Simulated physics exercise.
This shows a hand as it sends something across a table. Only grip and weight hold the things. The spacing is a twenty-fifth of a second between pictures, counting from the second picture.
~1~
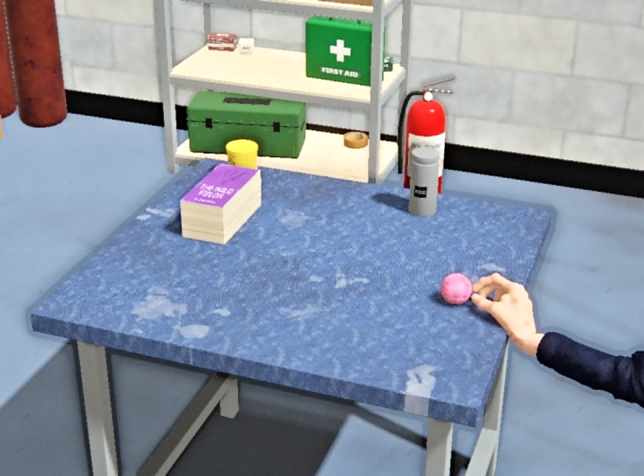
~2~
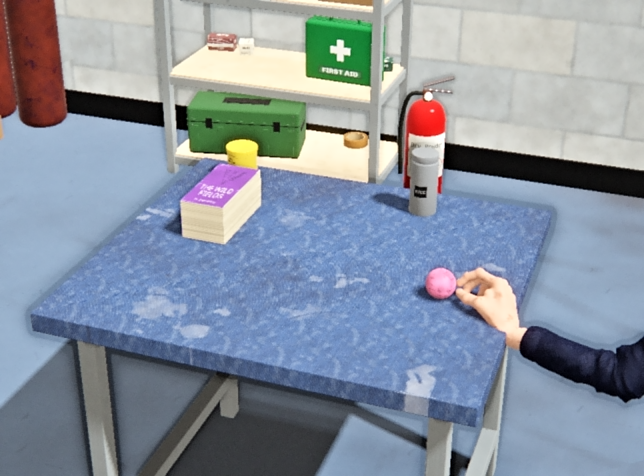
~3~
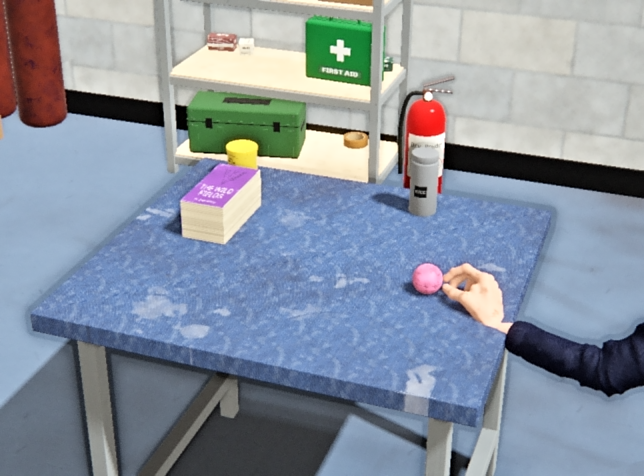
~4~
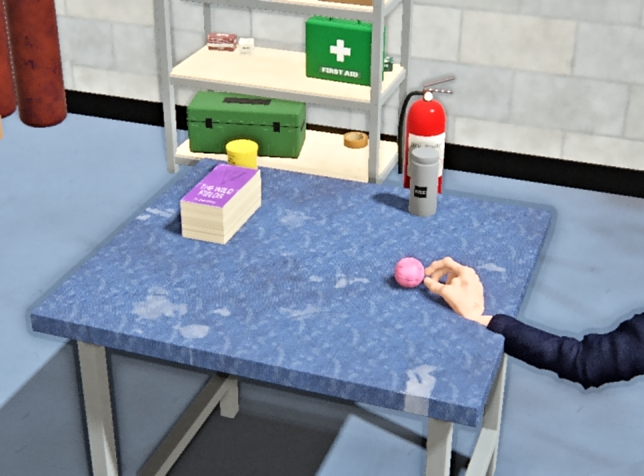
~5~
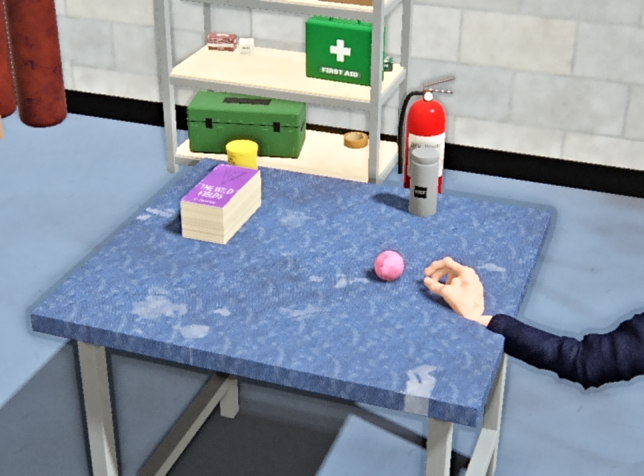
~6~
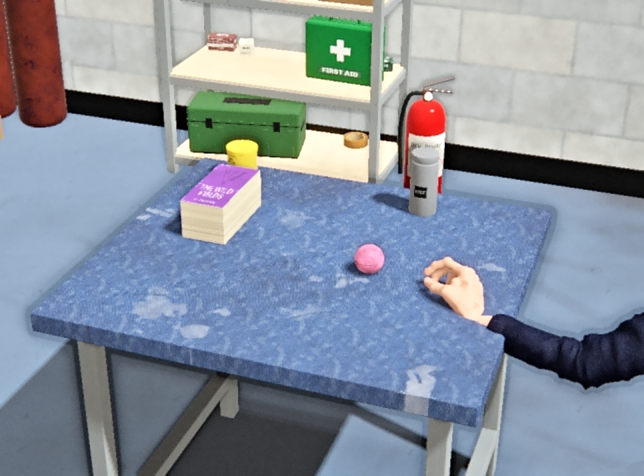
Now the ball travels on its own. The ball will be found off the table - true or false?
False, it remains on the table.
Then, 0.20 s after the last picture, pink ball rolled well along near (280, 228).
Then, 0.40 s after the last picture, pink ball rolled well along near (268, 214).
At rest, moved from the start, pink ball. Seen from the same camera at the end, pink ball near (310, 199).
